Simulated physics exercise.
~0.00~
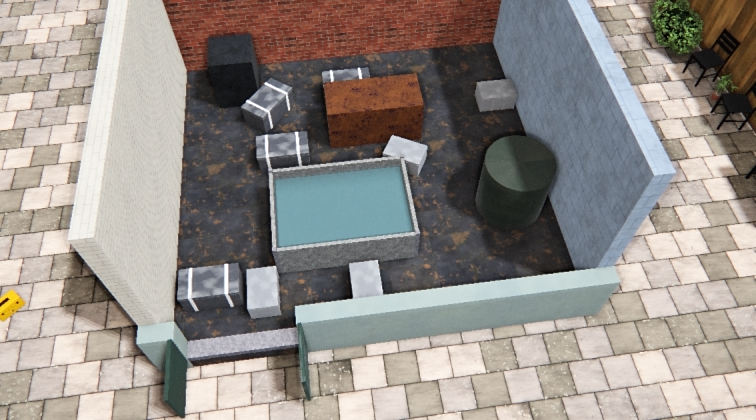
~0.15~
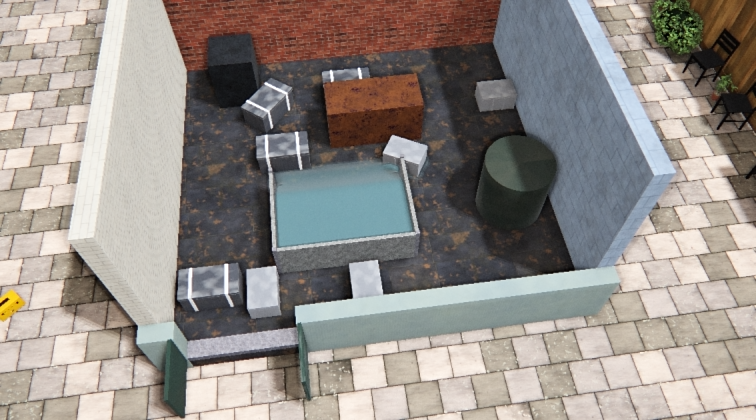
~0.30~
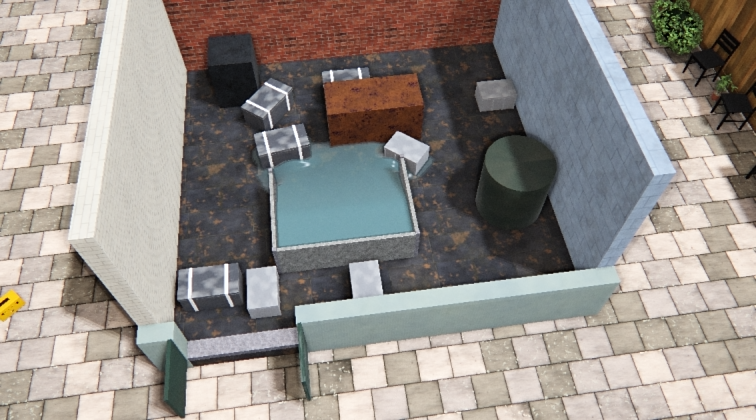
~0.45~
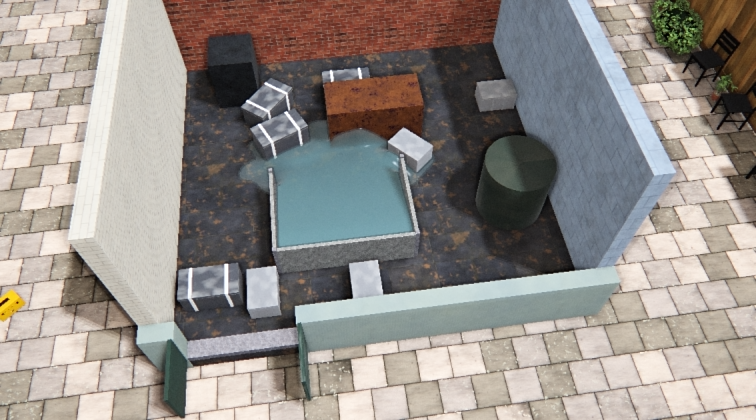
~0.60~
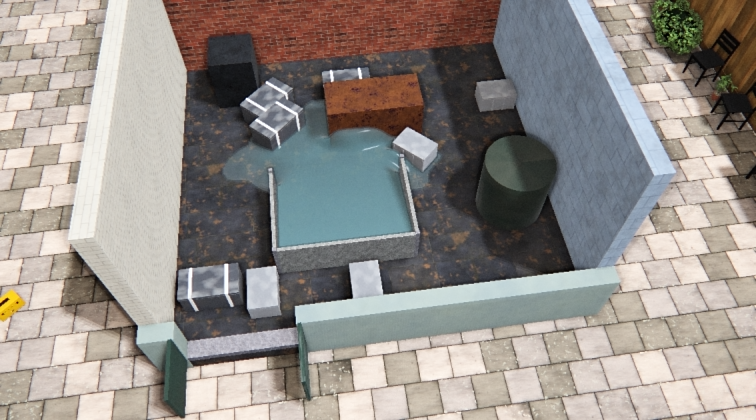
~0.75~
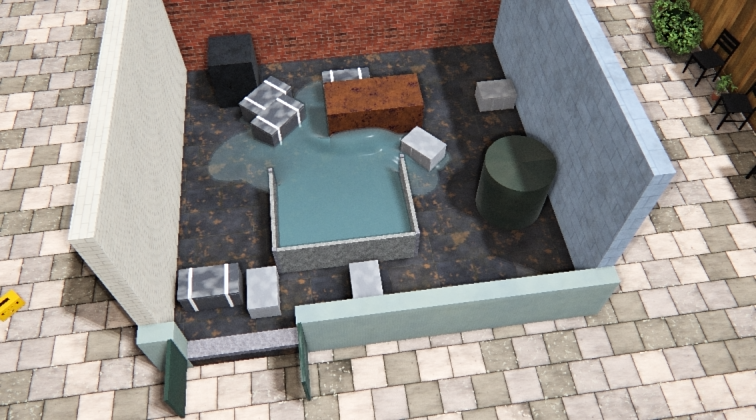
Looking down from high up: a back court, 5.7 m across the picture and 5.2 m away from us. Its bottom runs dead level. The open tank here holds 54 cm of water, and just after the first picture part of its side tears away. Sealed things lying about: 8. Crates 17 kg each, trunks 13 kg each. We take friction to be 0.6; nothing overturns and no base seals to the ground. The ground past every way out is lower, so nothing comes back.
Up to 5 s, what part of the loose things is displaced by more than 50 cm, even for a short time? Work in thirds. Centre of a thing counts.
The share is between one third and two thirds.
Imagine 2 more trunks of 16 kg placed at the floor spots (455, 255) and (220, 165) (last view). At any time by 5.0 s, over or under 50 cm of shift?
One by one I'd say not that far and farther than that.
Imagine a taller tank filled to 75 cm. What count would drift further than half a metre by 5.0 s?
The count would be 6.
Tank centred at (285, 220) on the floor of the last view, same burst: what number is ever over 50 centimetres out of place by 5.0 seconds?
So the tally would be 4.
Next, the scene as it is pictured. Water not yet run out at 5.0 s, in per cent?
Roughly 100 percent.
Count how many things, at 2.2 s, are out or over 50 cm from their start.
At that time I count 2.
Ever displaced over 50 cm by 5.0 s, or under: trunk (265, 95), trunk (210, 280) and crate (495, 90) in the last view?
Well, in that order it's topping it, not reaching it, topping it.
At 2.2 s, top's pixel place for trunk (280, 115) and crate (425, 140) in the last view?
Around (226, 119) and (526, 142).
After 1.1 s 2 of 8 are over 50 cm from their spots; 1 afloat.
After 2.2 s 2 of 8 are over 50 cm from their spots; 3 afloat.
After 3.5 s 2 of 8 are over 50 cm from their spots; 4 afloat.
After 5.0 s 4 of 8 are over 50 cm from their spots, and 4 have been at some point; 3 afloat.
